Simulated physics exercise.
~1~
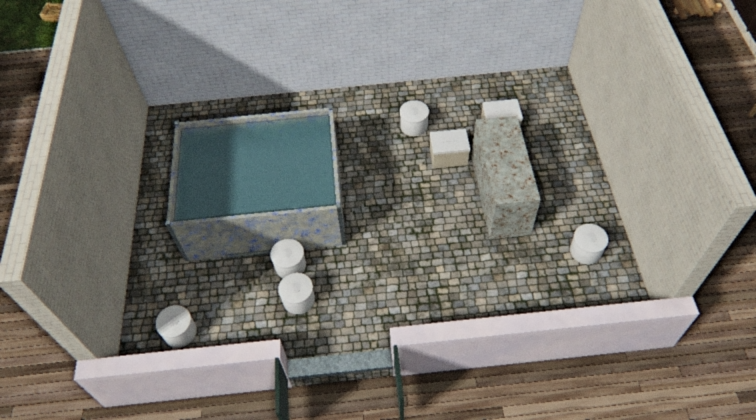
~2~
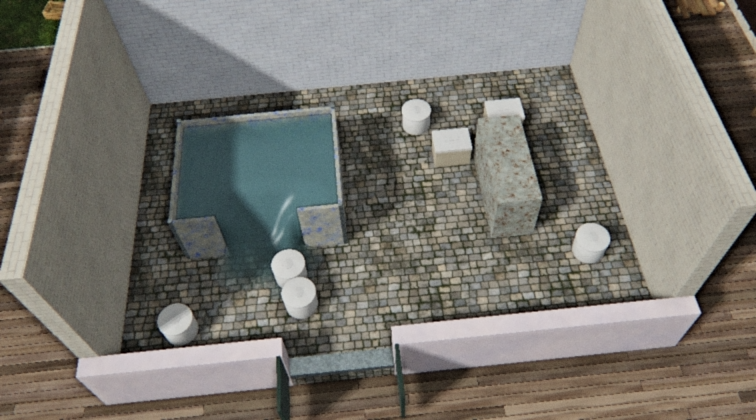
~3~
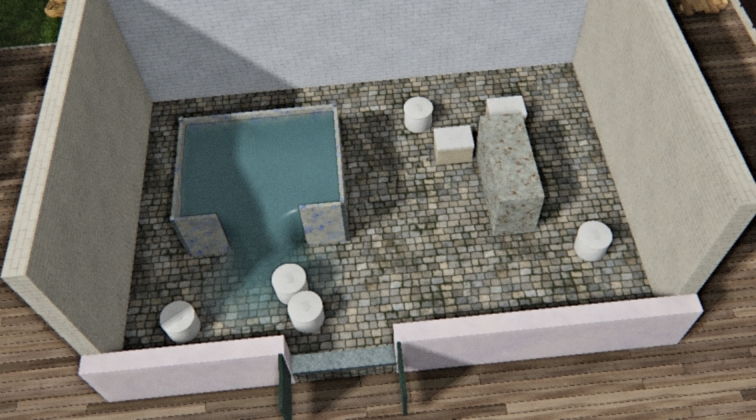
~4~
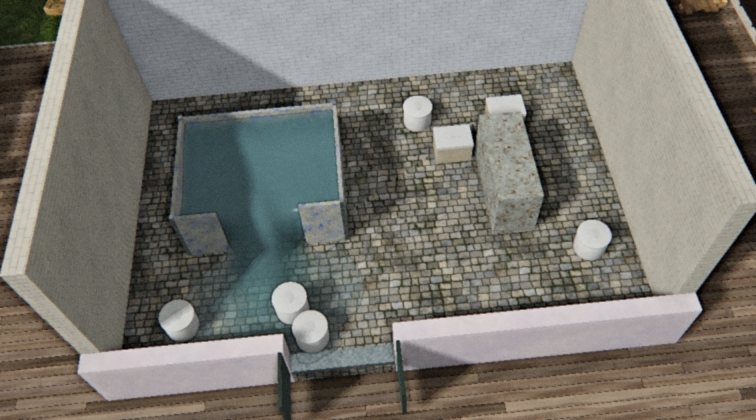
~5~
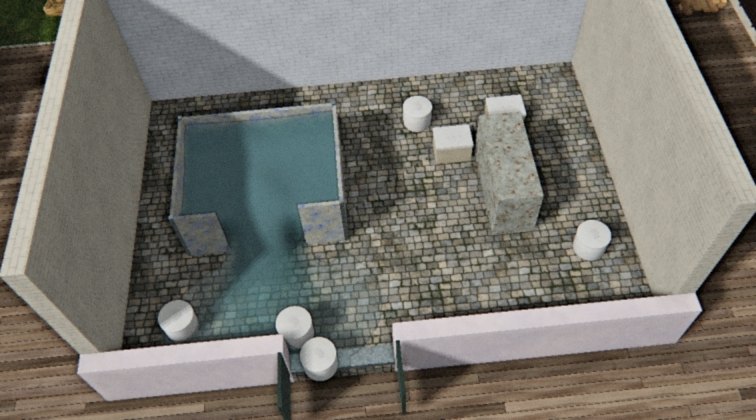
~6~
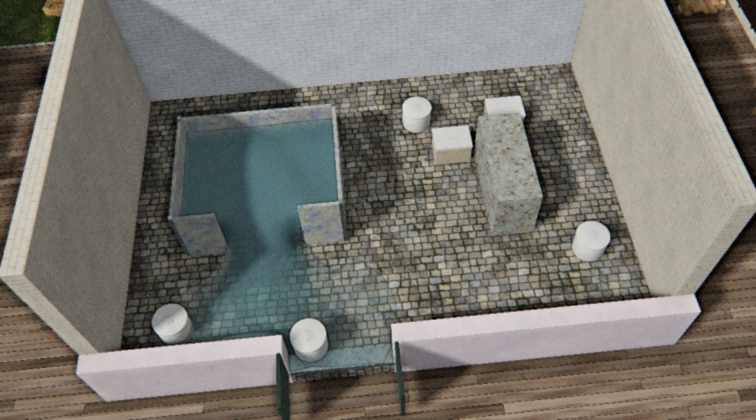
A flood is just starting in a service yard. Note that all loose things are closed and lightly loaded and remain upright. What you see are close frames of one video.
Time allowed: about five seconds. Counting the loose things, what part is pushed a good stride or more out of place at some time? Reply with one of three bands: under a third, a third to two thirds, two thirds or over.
A third to two thirds.
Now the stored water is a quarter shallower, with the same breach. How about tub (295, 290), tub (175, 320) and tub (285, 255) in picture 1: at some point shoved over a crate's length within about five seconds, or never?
Taking each in turn, the answer is did it, did it, did it.
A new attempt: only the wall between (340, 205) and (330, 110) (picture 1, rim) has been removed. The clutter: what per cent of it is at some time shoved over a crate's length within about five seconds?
Near 100 %.
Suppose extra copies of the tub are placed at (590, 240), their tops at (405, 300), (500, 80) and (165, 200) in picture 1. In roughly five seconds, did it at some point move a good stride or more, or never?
As listed: Swept aside, short of that, swept aside.
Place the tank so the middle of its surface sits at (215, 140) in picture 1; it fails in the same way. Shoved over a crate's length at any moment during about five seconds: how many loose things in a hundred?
Roughly 60 %.
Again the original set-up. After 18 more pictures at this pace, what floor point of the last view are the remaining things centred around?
Estimate: Close to (420, 148) px.
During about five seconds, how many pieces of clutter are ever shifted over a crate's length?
That adds up to 4.
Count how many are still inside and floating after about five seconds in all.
The total is 2.
A moment on, 3 of 7 are well off their spots; 1 afloat.
Next, 3 of 7 are well off their spots; 1 afloat.
Later, 3 of 7 are well off their spots; 1 afloat.
In the end, 4 of 7 are well off their spots, and 4 have been at some point; 2 afloat.
